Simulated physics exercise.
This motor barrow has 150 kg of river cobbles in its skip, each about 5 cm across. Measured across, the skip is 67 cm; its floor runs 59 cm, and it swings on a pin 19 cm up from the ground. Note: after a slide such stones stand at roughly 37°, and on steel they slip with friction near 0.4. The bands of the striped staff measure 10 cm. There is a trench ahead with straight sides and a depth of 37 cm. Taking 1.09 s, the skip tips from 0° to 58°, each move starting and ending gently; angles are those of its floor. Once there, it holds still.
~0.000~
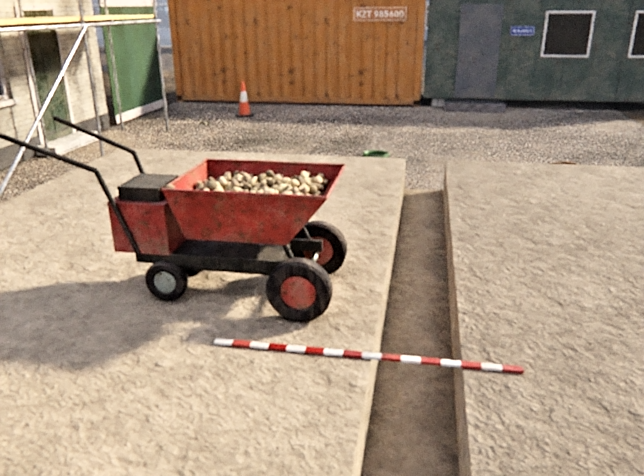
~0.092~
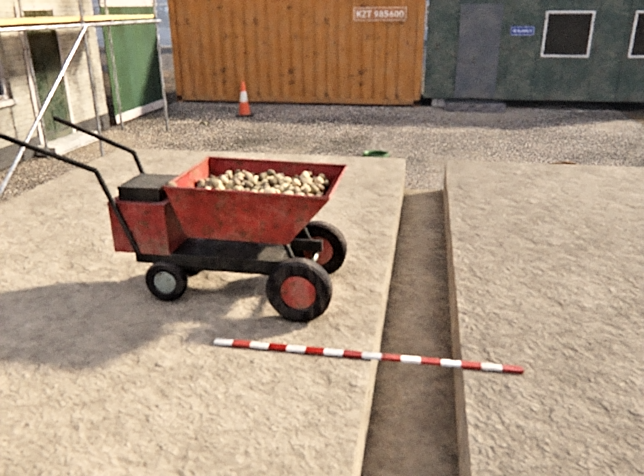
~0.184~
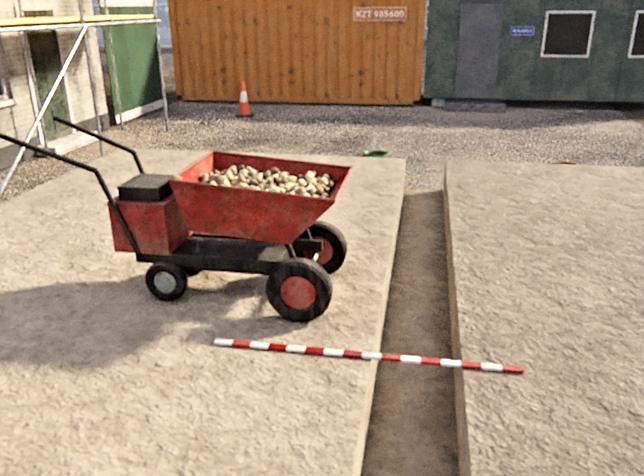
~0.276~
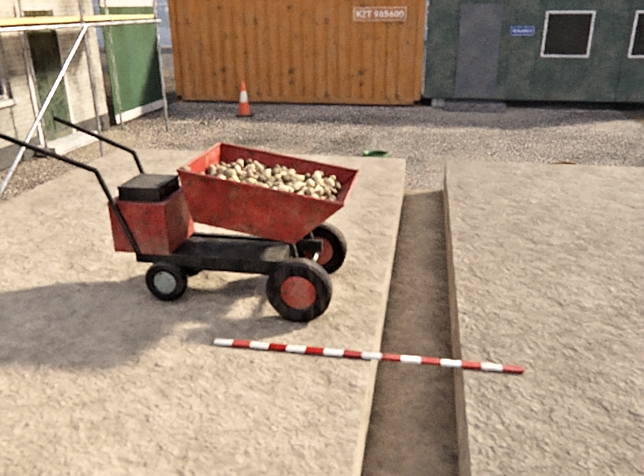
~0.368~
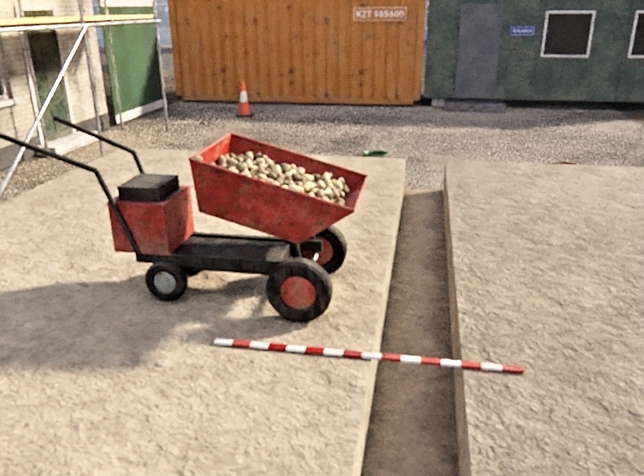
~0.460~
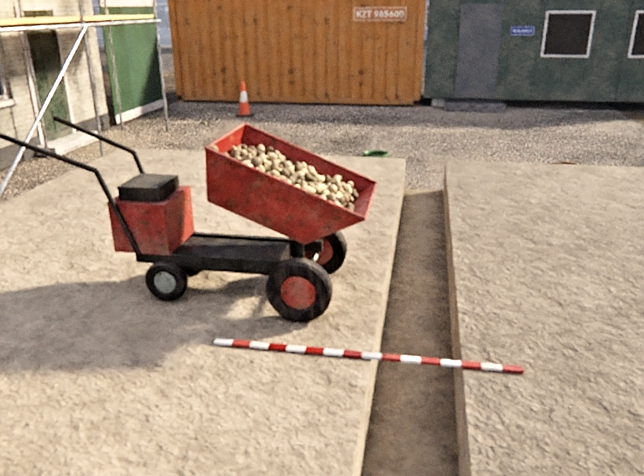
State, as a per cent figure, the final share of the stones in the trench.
The final share is about 59 per cent.
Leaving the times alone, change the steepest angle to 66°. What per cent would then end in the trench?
I'd guess some 80 in a hundred.
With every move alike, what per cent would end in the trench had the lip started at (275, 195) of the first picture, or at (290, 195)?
I'd expect some 60 per cent, then some 70.
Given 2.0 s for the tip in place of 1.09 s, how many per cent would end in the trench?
That would give about 65 percent.
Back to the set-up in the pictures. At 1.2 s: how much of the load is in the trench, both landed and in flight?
Something like 15 in a hundred.
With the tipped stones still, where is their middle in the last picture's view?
I'd point to around (429, 350).
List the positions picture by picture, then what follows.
Lip at (327, 198), floor tilted 0°, highest stones at (275, 179), in the first frame.
Lip at (329, 199), floor tilted 1°, highest stones at (268, 178); the stones move at 0.2 m/s on average, in the second frame.
Lip at (335, 201), floor tilted 4°, highest stones at (252, 175); the stones move at 0.4 m/s on average, in the third frame.
Lip at (344, 205), floor tilted 9°, highest stones at (242, 170); the stones move at 0.6 m/s on average, in the fourth frame.
Lip at (354, 211), floor tilted 15°, highest stones at (238, 160); the stones move at 0.7 m/s on average, in the fifth frame.
The skip is at 22°, its lip at (365, 219); the top of the load is at (247, 151); the stones move at 0.8 m/s on average, in the sixth frame.
After 0.8 s the floor is at 49°; 100 % in the skip; the foremost stones are at (390, 234).
After 1.2 s the floor is at 58°; 86 % in the skip, 14 % in the trench; the foremost stones are at (449, 323).
After 1.5 s the floor is at 58°; 57 % in the skip, 34 % in the trench, 9 % past the trench; the foremost stones are at (512, 310).
After 3.5 s the floor is at 58°; 31 % in the skip, 59 % in the trench, 10 % past the trench; the foremost stones are at (585, 295).
